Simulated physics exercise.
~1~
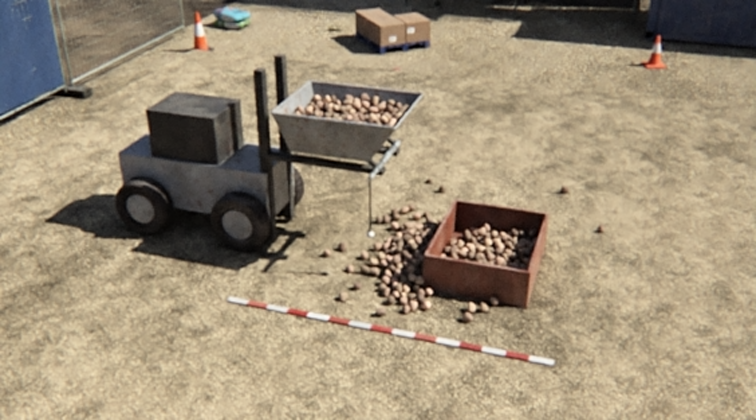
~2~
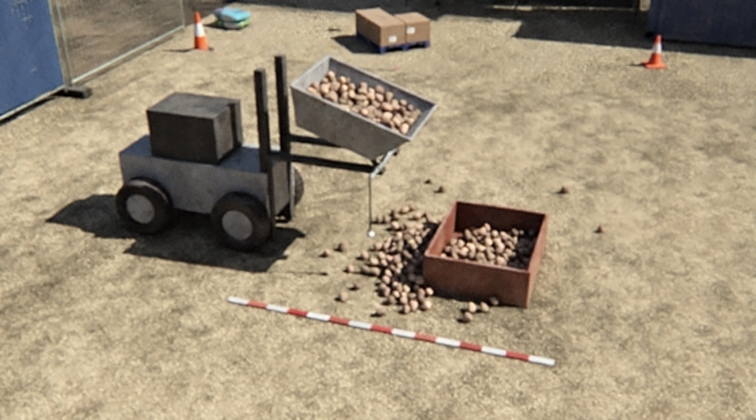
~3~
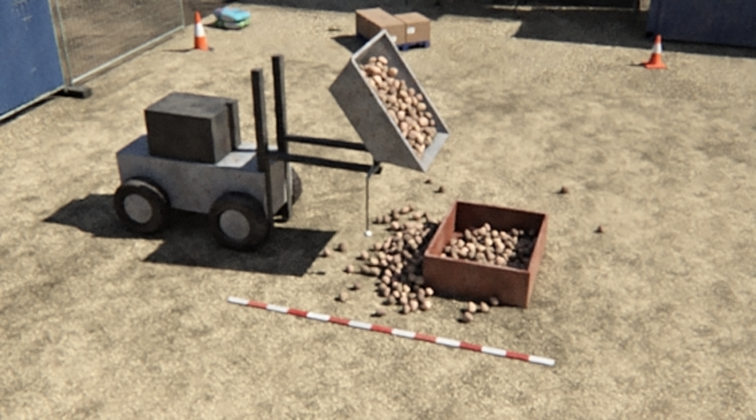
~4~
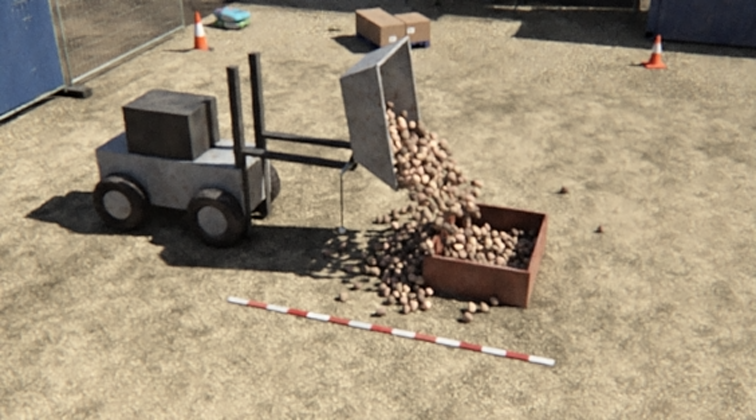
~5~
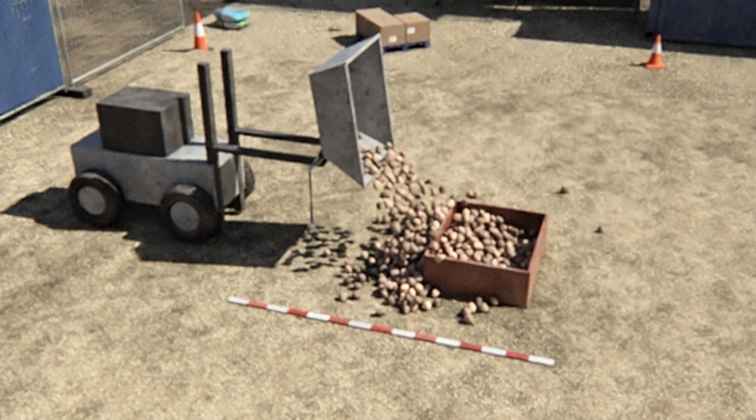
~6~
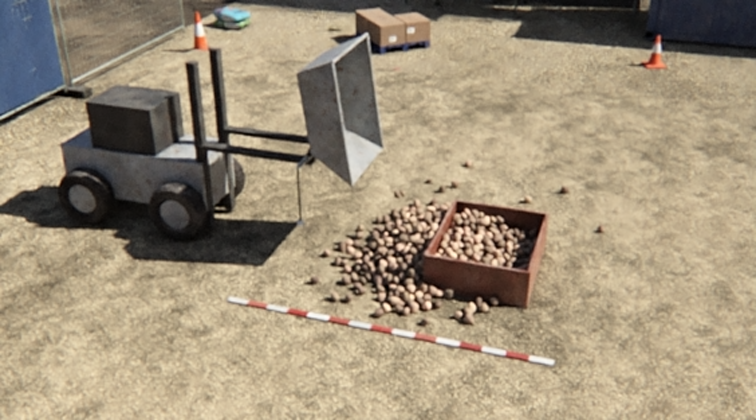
On a dirt yard, a forklift tips cobbles partly into a red bin, backing left.
